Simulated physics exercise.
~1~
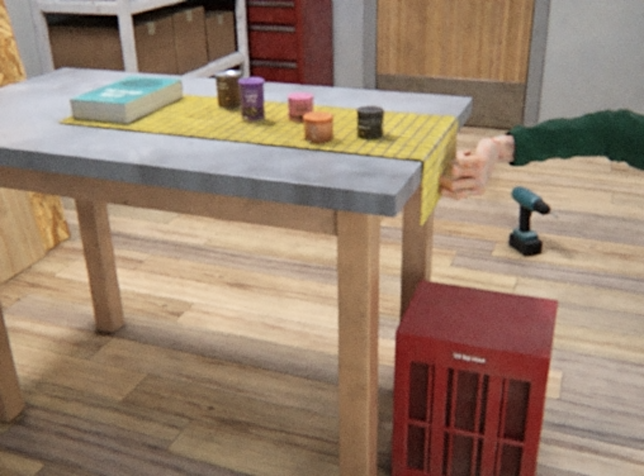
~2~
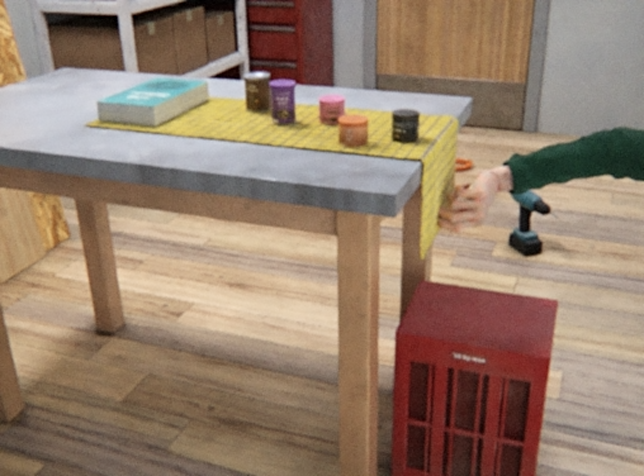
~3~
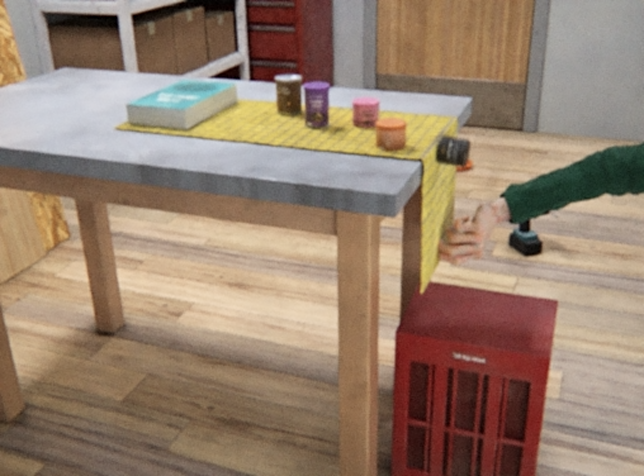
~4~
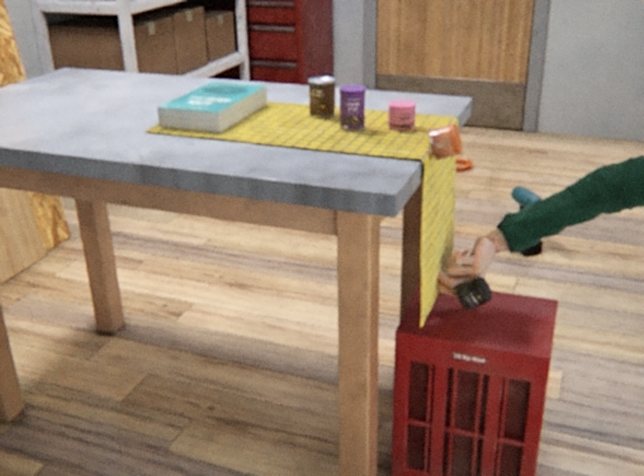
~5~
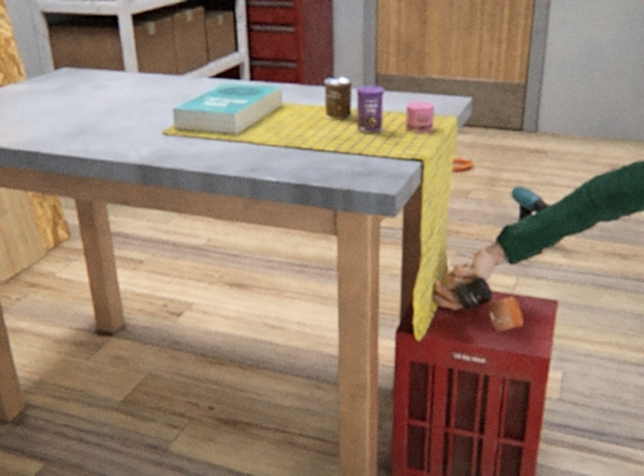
In this clip, a hand pulls a yellow cloth down over a table's right edge, carrying a book and small containers rightward; a black pot, then an orange pot, drops onto the red crate below, while the pink pot, purple can and brown can remain upright on top.
